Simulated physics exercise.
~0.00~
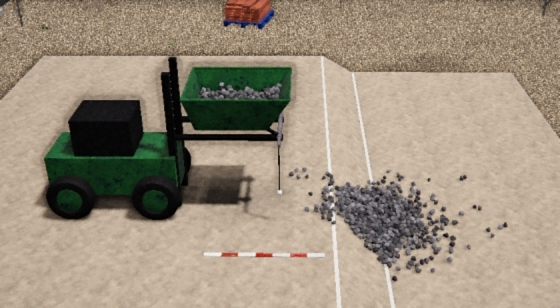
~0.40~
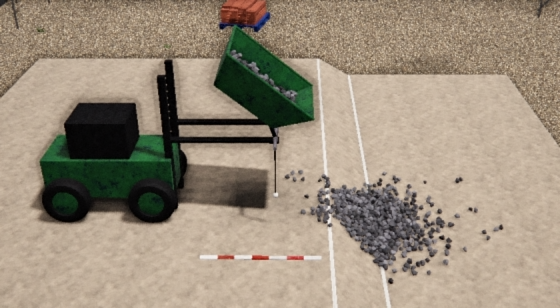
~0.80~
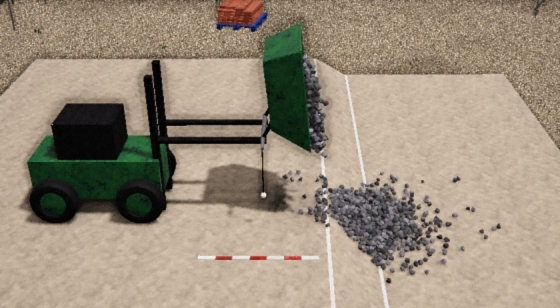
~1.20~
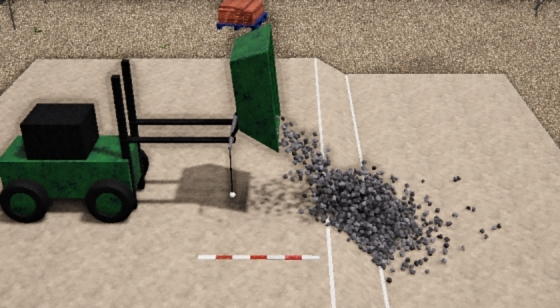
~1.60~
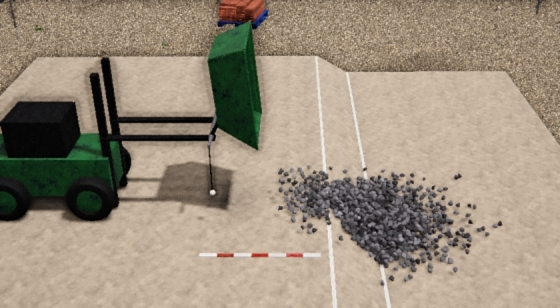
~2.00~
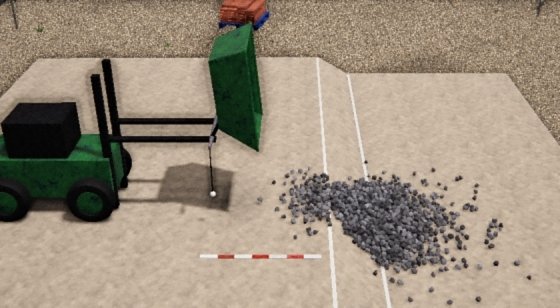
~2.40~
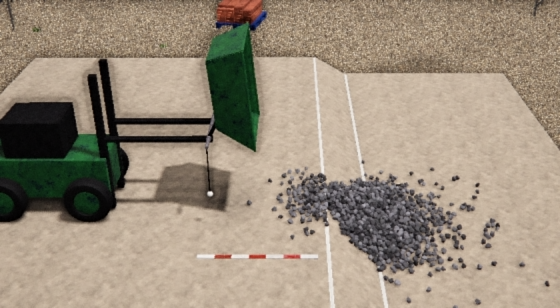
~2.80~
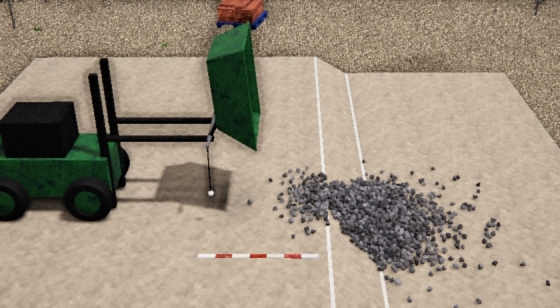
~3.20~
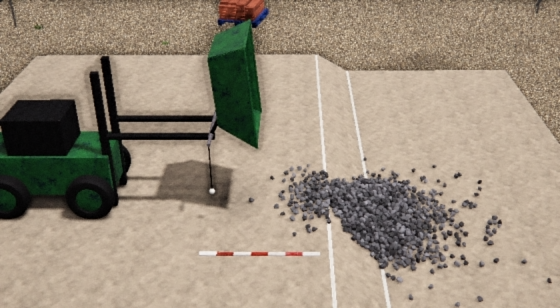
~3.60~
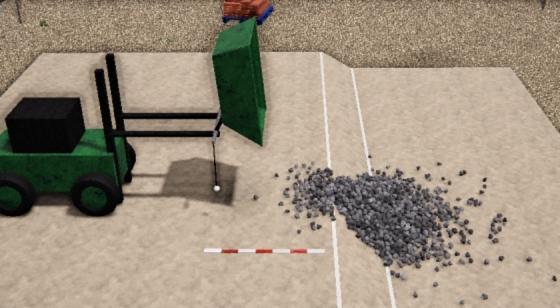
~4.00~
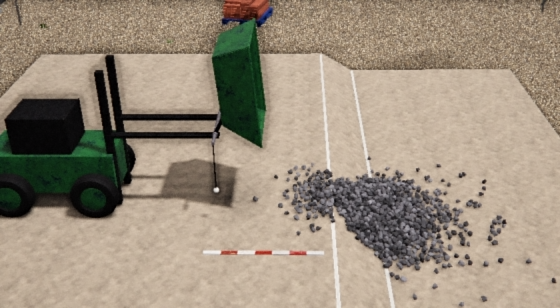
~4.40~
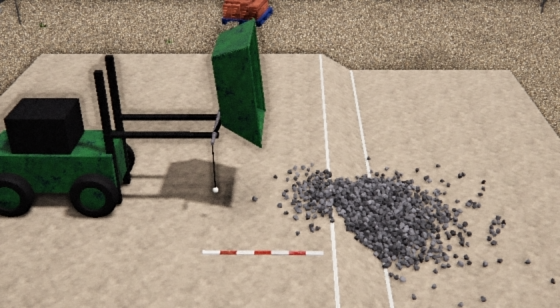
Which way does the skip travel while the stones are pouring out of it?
The skip travels to the left, carried along as the green forklift backs away from the heap of stones.
